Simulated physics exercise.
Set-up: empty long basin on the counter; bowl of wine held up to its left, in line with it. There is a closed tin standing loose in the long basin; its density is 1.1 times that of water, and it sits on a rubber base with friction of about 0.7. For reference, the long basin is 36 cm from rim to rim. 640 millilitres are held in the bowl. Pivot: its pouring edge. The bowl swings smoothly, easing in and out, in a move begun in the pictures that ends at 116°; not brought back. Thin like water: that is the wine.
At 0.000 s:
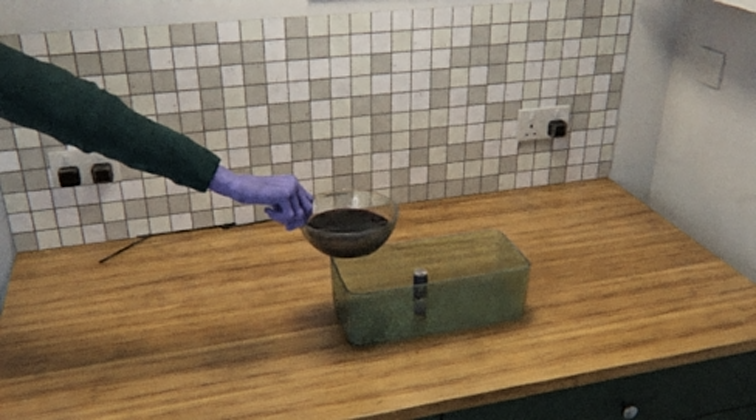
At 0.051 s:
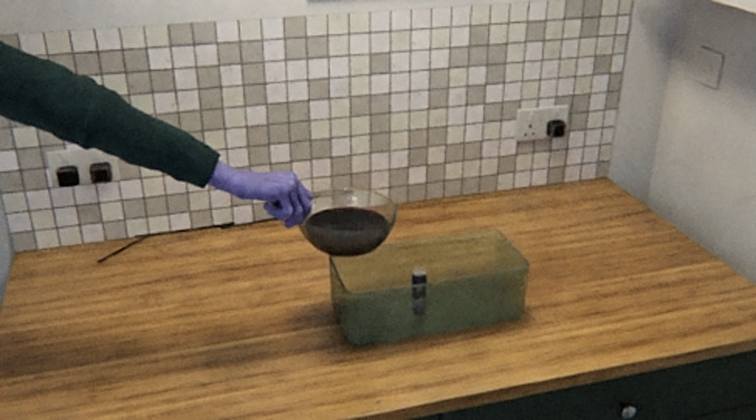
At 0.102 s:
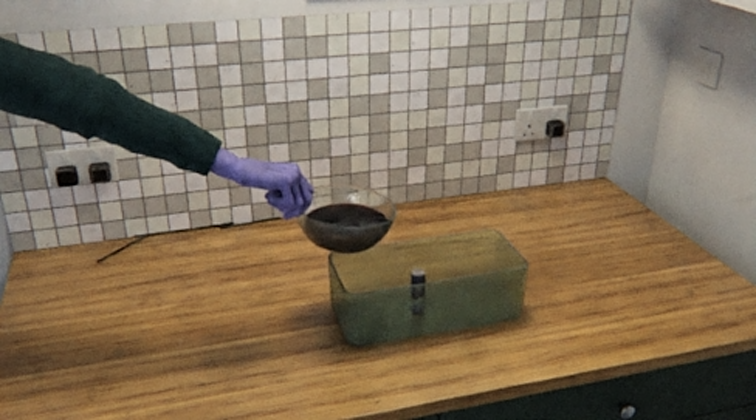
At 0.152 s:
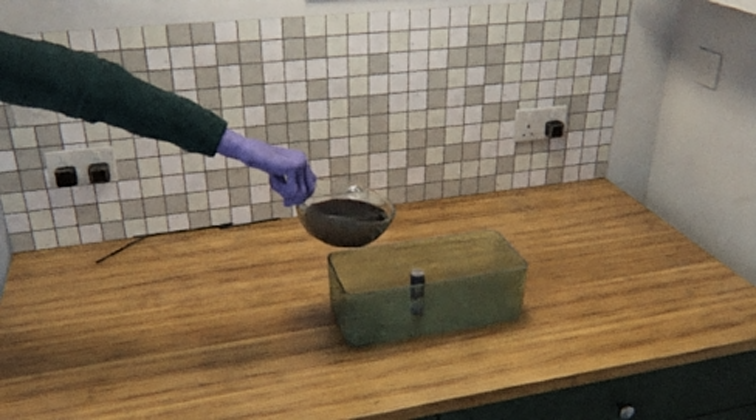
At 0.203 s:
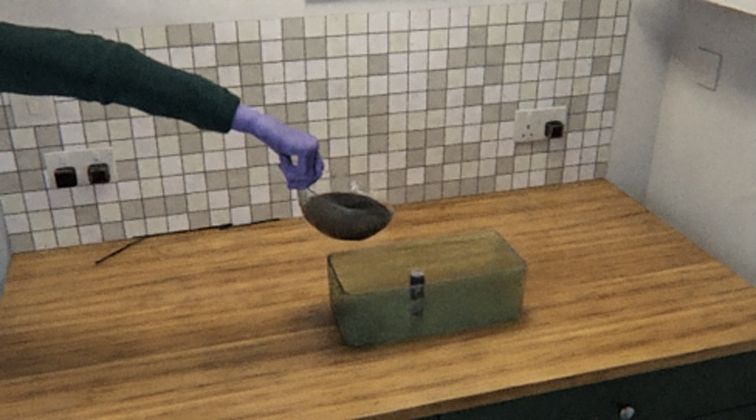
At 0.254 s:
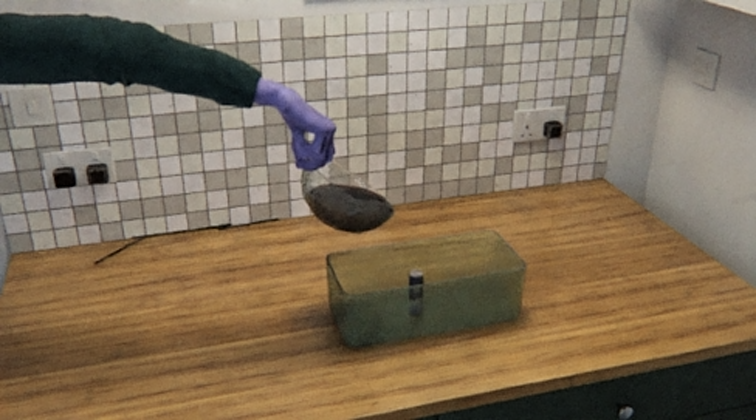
On a wooden counter against a tiled wall, a purple-gloved hand holds a glass bowl of dark liquid above a long green basin with a small container inside, then smoothly tilts the bowl rightward, the liquid shifting toward its rim.
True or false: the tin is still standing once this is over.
False.
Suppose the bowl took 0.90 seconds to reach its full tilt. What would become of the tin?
Outcome - the tin comes down.
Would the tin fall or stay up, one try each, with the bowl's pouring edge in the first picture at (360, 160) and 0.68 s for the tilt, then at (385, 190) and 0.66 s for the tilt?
The tin overturns the first time and overturns the second time.
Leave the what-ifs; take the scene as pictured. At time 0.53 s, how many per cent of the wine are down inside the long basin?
About 12%.
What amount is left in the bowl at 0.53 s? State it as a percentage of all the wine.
Close to 14 percent of the liquid remains at that time.
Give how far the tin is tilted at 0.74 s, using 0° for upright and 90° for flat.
I'd say it's tipped close to 5 degrees.
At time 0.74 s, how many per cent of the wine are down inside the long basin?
About 96 %.
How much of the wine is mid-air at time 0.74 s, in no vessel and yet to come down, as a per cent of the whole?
Something like 5 per cent of the total.
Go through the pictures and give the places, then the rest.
It leans 0°; its right rim is at (396, 206); the wine meets the walls at (304, 231) and (389, 219); the long basin's rim runs from (339, 274) to (515, 248); the tin's top is at (420, 274), in the first frame.
It leans 2°; its right rim is at (395, 205); the wine meets the walls at (302, 229) and (388, 218), in the second frame.
It leans 6°; its right rim is at (394, 206); the wine meets the walls at (301, 225) and (387, 215), in the third frame.
It leans 14°; its right rim is at (393, 206); the wine meets the walls at (301, 219) and (387, 211), in the fourth frame.
It leans 24°; its right rim is at (392, 207); the wine meets the walls at (303, 209) and (388, 207), in the fifth frame.
It leans 36°; its right rim is at (391, 207); the wine meets the walls at (306, 197) and (389, 201), in the sixth frame.
Then, 0.53 s in, the tilt is 103° and 14 per cent is still to pour; the tin stands where it began.
Then, 0.74 s in, the tilt is 116° and 0 per cent is still to pour; the tin stands where it began.
Then, 0.95 s in, the tilt is 116° and 0 per cent is still to pour; the tin leans 47°.
Then, 1.18 s in, the tilt is 116° and 0 per cent is still to pour; the tin lies on its side.
Finally, the tin lies on its side.
